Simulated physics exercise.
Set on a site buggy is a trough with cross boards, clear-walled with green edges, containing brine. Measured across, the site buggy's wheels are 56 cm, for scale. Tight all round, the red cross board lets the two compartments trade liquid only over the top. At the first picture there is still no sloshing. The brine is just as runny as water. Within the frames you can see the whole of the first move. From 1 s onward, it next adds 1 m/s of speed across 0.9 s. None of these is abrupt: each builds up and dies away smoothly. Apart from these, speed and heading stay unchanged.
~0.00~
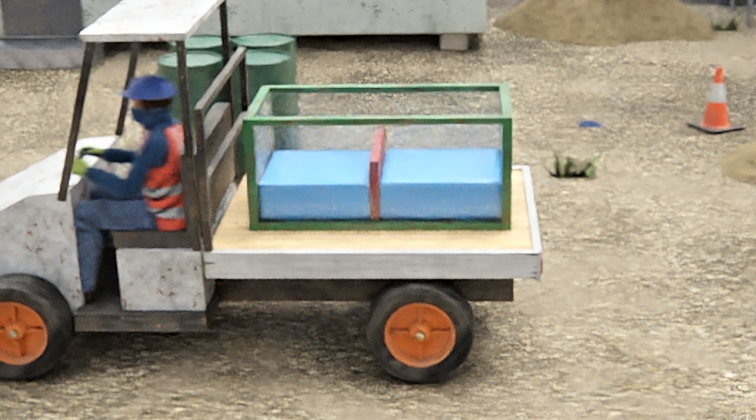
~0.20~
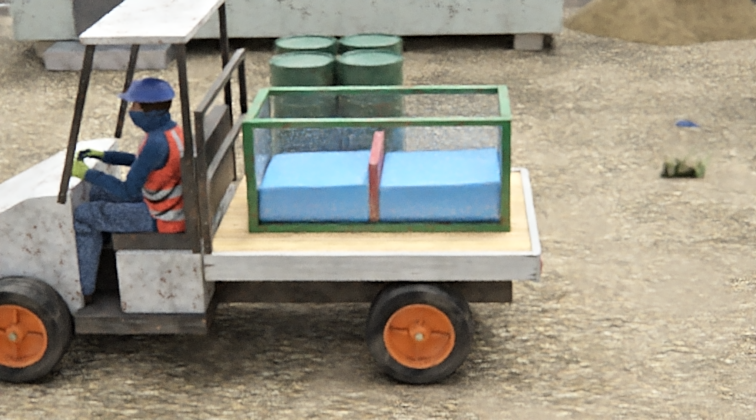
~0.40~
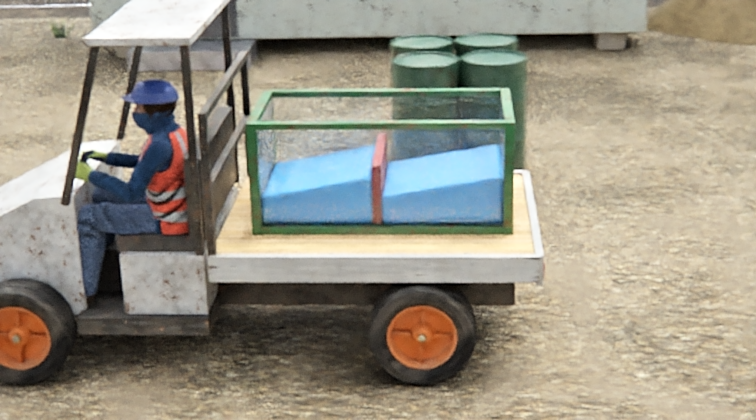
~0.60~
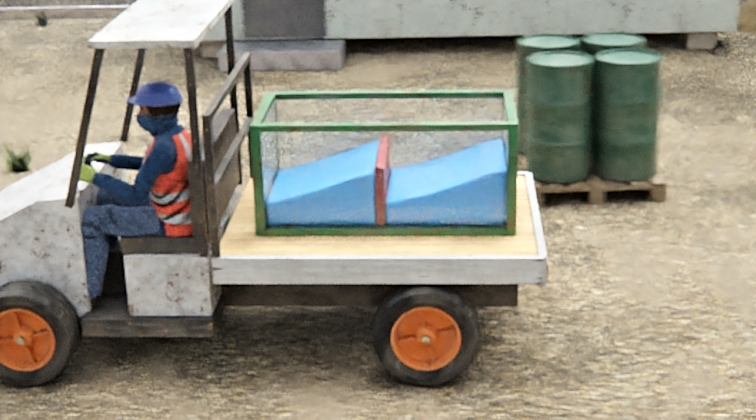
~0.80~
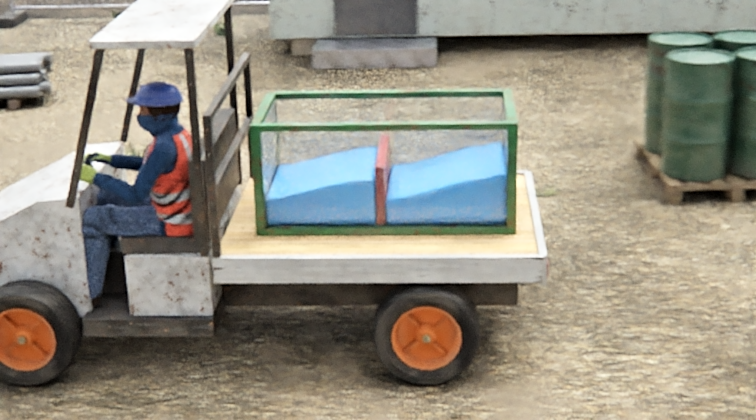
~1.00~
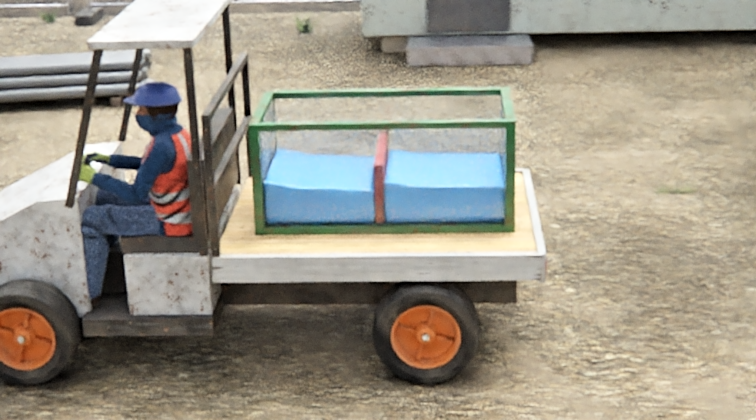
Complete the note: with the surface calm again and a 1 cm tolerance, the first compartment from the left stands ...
It stands at its first level.
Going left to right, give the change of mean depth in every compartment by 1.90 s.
In cm: 1 down, 0.
Then, 1.40 s in, left to right it is 22, 22 cm deep.
Then, 1.90 s in, left to right it is 21, 22 cm deep.
Then, 2.40 s in, left to right it is 21, 22 cm deep.
Then, 4.89 s in, left to right it is 21, 22 cm deep.
